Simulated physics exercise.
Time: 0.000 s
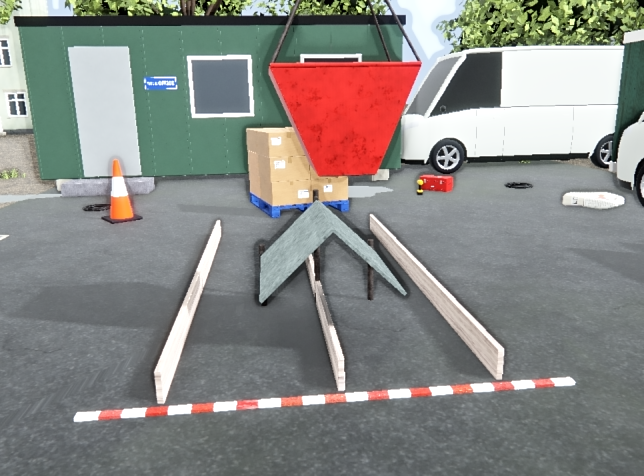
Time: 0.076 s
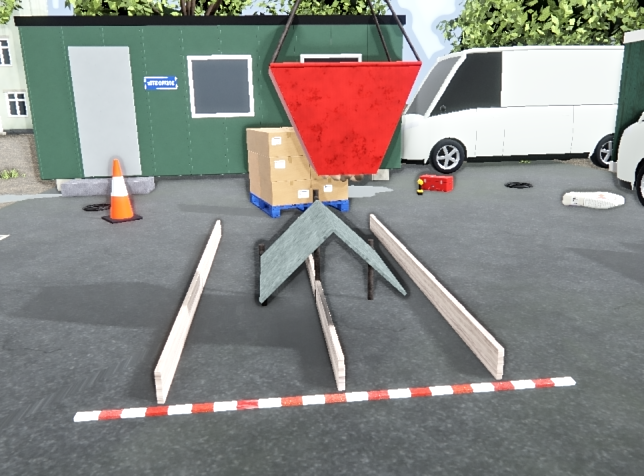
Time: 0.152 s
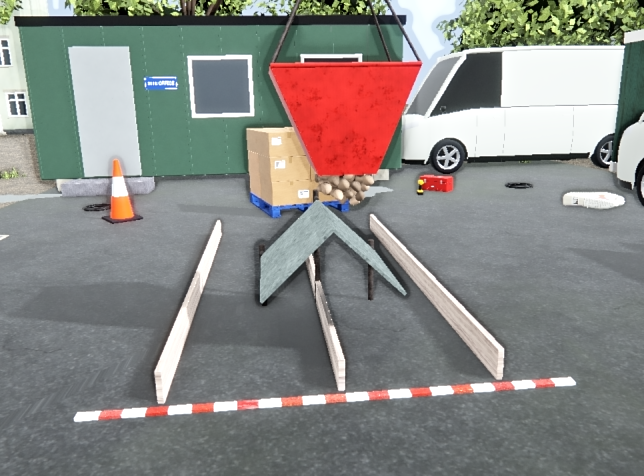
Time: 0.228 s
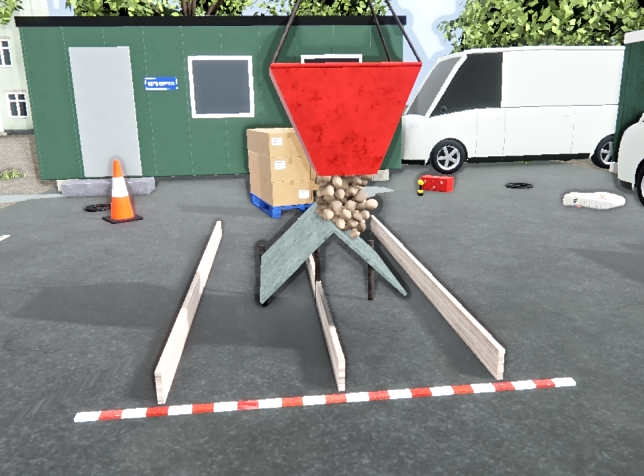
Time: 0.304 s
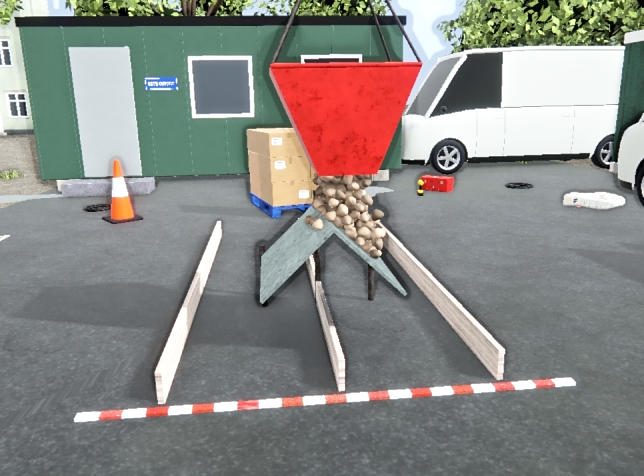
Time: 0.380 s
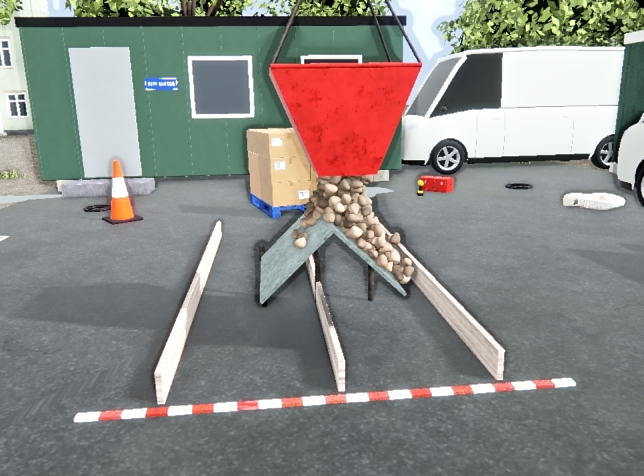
Red crane skip releasing rounded cobbles onto a grey peaked deflector, the stones piling over its ridge and spreading mostly down the right slope.
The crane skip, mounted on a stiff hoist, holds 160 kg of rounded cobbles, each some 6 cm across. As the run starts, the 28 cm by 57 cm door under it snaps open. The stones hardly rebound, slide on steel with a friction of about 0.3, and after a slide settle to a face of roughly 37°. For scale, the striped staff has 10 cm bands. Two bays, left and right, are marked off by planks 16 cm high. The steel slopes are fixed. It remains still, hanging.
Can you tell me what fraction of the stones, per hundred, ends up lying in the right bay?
I'd say around 83 in every hundred.
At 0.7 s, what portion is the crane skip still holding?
Close to 5 per cent of the load.
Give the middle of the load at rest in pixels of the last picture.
Middle of load approx at pixel (422, 323).
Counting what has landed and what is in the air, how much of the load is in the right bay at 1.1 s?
I'd put it near 80 per cent.
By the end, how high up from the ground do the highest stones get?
About 24 cm above the ground.
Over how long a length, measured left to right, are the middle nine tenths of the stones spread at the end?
I'd say close to 160 cm, left to right.
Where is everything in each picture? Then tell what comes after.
The outlet is at (347, 165); nothing has dropped yet, in the first picture.
The outlet is at (347, 164); 4 % is out, in the second picture.
Outlet at (348, 165), the stream shows down to (344, 195); 87 % still inside, in the third picture.
Outlet at (348, 165), the stream shows down to (347, 222); 76 % still inside, in the fourth picture.
Outlet at (348, 165), the stream shows down to (370, 247); 65 % still inside, in the fifth picture.
Outlet at (348, 165), the stream shows down to (394, 267); 51 % still inside, in the sixth picture.
After 0.7 s, 3 % in the crane skip, 47 % on the steel, 3 % falling or lying in the left bay, 47 % falling or lying in the right bay; the stones farthest right are at (451, 318).
After 1.1 s, 0 % in the crane skip, 4 % on the steel, 10 % falling or lying in the left bay, 82 % falling or lying in the right bay, 4 % falling or lying right of the bays; the stones farthest right are at (489, 320).
After 1.7 s, 0 % in the crane skip, 11 % falling or lying in the left bay, 83 % falling or lying in the right bay, 6 % falling or lying right of the bays; the stones farthest right are at (546, 321).
After 2.6 s, 0 % in the crane skip, 11 % falling or lying in the left bay, 83 % falling or lying in the right bay, 6 % falling or lying right of the bays; the stones farthest right are at (554, 323).
After 4.5 s, 0 % in the crane skip, 11 % in the left bay, 83 % in the right bay, 6 % right of the bays; the stones farthest right are at (554, 323).
